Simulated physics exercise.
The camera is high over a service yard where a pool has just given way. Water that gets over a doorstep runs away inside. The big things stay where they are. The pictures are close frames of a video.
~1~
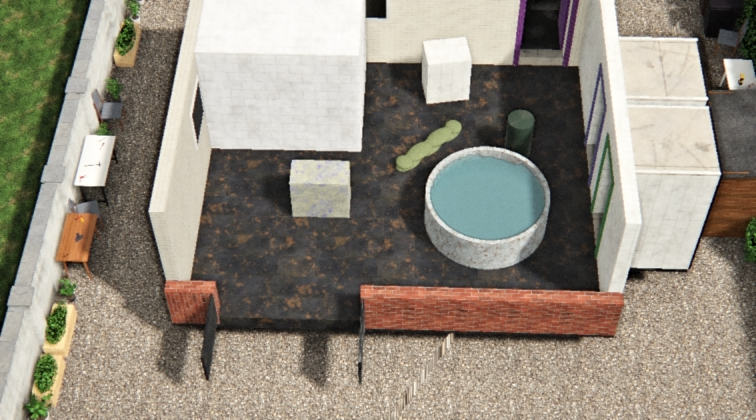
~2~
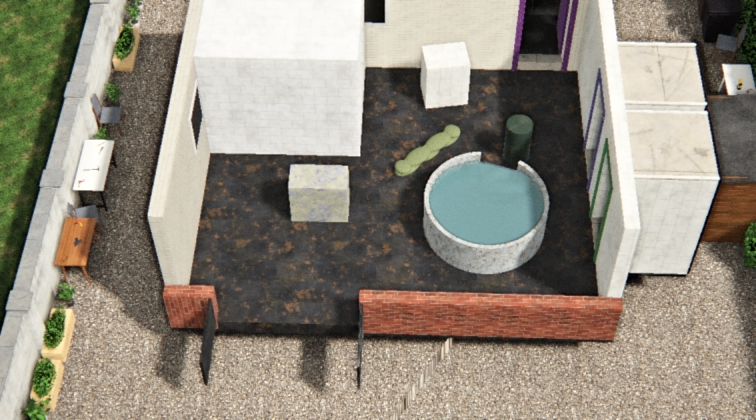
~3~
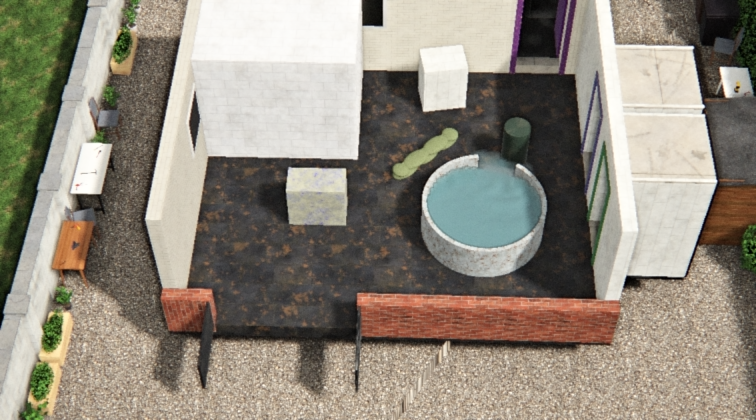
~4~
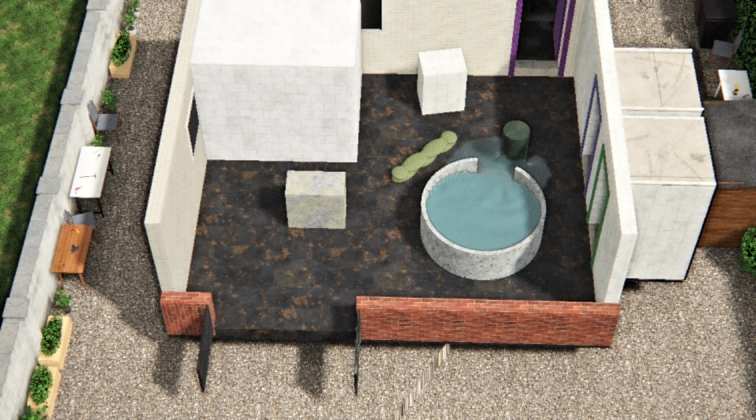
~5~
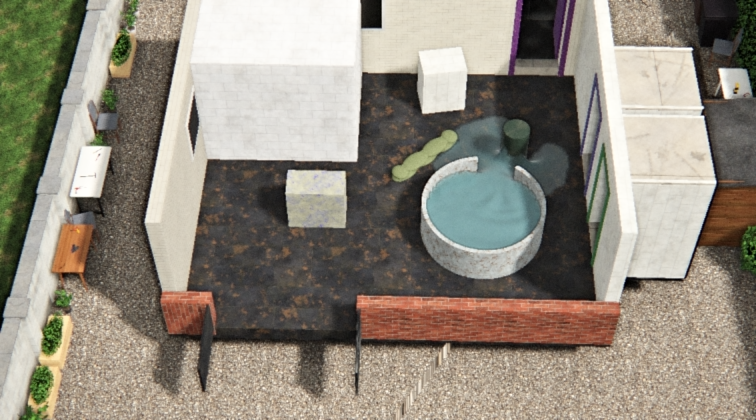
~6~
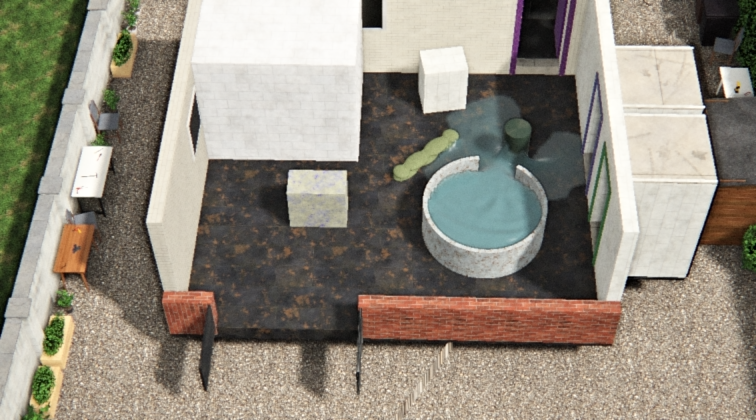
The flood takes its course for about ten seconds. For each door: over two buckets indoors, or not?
One by one: The blue door floods; the purple door holds within the limit; the green door holds within the limit.
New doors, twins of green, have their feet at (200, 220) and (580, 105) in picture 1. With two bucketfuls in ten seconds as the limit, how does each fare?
In turn: Keeps below it, goes over.
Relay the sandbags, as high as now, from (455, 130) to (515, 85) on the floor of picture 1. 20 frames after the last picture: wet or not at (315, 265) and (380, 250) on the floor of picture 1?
One after the other: Free of water, no water.
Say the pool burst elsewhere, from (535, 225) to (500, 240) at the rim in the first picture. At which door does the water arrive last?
That is the one in purple.
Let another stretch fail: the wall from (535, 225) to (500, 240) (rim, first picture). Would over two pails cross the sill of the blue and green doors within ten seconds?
In short: The blue door lets less in, the green door takes more.
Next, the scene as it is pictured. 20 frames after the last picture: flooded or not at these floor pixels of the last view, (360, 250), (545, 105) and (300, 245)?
In turn: Awash, awash, no water.
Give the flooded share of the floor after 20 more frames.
I make it 50 per cent.
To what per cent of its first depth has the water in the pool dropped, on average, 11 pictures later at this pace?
About 60 per cent.
A moment on, water covers 20 % of the floor; the blue door over two buckets in, the purple door wet at the sill, nothing in, the green door not reached.
Next, water covers 35 % of the floor; the blue door far over two buckets in, the purple door wet at the sill, nothing in, the green door wet at the sill, nothing in.
Then, water covers 50 % of the floor; the blue door far over two buckets in, the purple door wet at the sill, nothing in, the green door under two buckets in.
Later, water covers 70 % of the floor; the blue door far over two buckets in, the purple door wet at the sill, nothing in, the green door under two buckets in.
In the end, water covers 85 % of the floor; the blue door far over two buckets in, the purple door wet at the sill, nothing in, the green door under two buckets in.
